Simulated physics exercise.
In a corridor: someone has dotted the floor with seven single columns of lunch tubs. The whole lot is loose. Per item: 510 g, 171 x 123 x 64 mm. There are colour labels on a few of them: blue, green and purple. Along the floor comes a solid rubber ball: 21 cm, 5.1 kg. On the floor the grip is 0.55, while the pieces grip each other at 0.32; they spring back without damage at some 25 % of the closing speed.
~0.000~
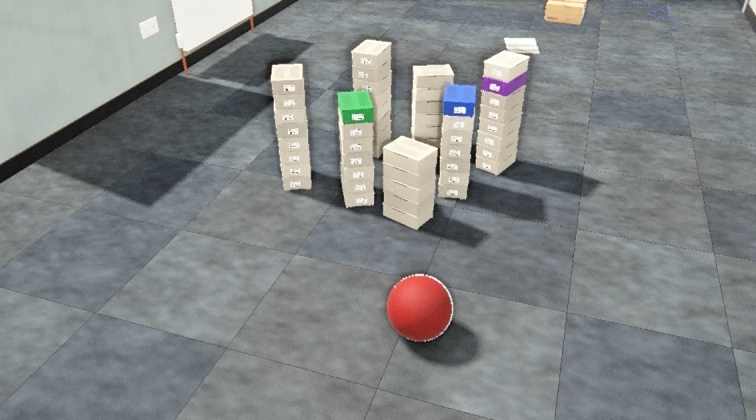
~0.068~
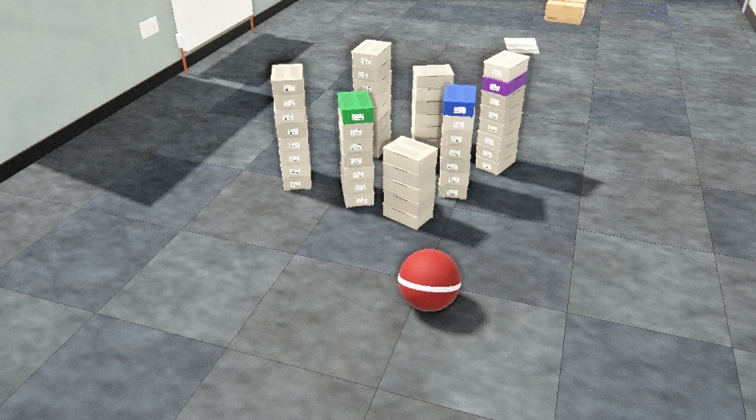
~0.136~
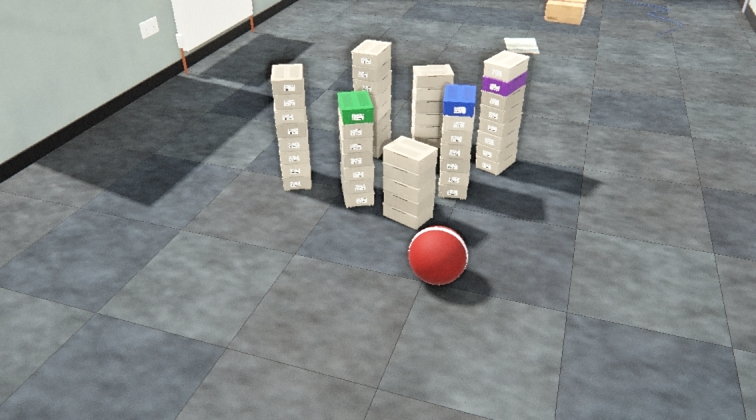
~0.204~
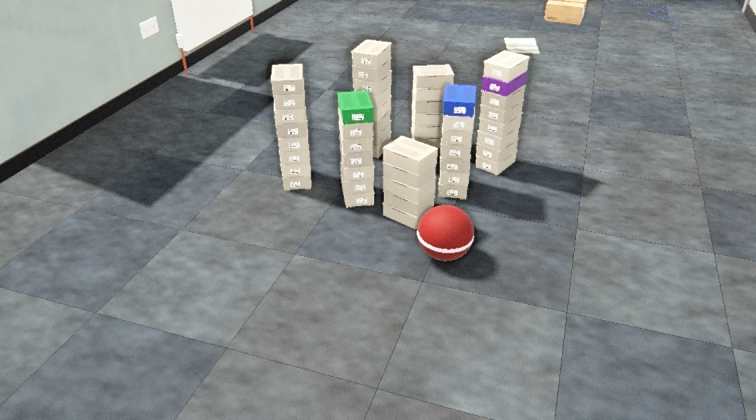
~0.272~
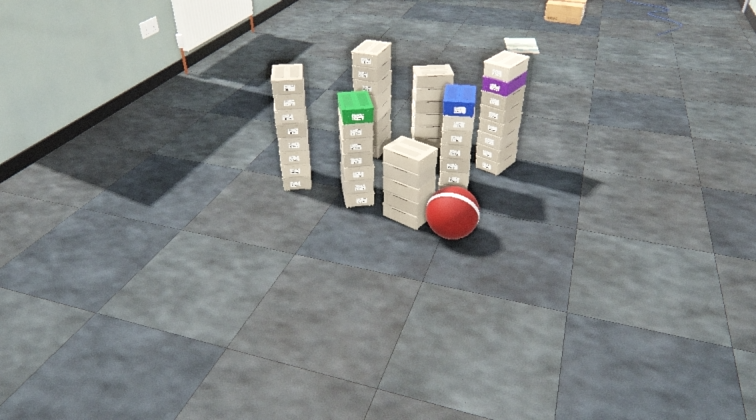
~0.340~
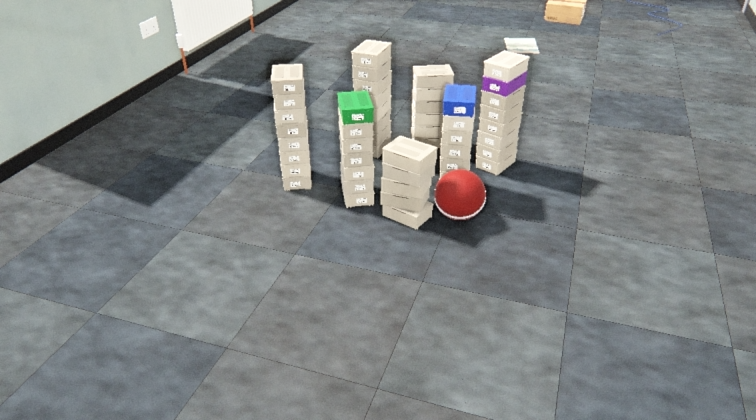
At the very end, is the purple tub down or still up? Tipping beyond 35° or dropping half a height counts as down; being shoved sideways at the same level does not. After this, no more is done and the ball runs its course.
At the very end the purple tub is still up.
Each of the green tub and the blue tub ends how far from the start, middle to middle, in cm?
Green: 0 cm, blue: 46 cm.
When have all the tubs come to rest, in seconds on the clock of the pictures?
At roughly 1.5 seconds.
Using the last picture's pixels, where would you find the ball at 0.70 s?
(498, 161), roughly.
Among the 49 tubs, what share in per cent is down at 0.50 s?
5 percent by then.
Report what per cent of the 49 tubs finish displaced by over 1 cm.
It comes to 45 percent.
After 0.50 s, ball still moving; 2 of the 49 tubs down; purple tub unmoved; blue tub 23° from how it stood, 34 mm lower.
After 0.70 s, ball still moving; 4 of the 49 tubs down; purple tub 11 mm from its place; blue tub on its side.
In the end (1.8 s), ball rolling away; 6 of the 49 tubs down; purple tub 22 mm from its place; blue tub 38 cm lower; green tub unmoved. From the last view, middles, purple tub near (508, 79), blue tub near (400, 178).
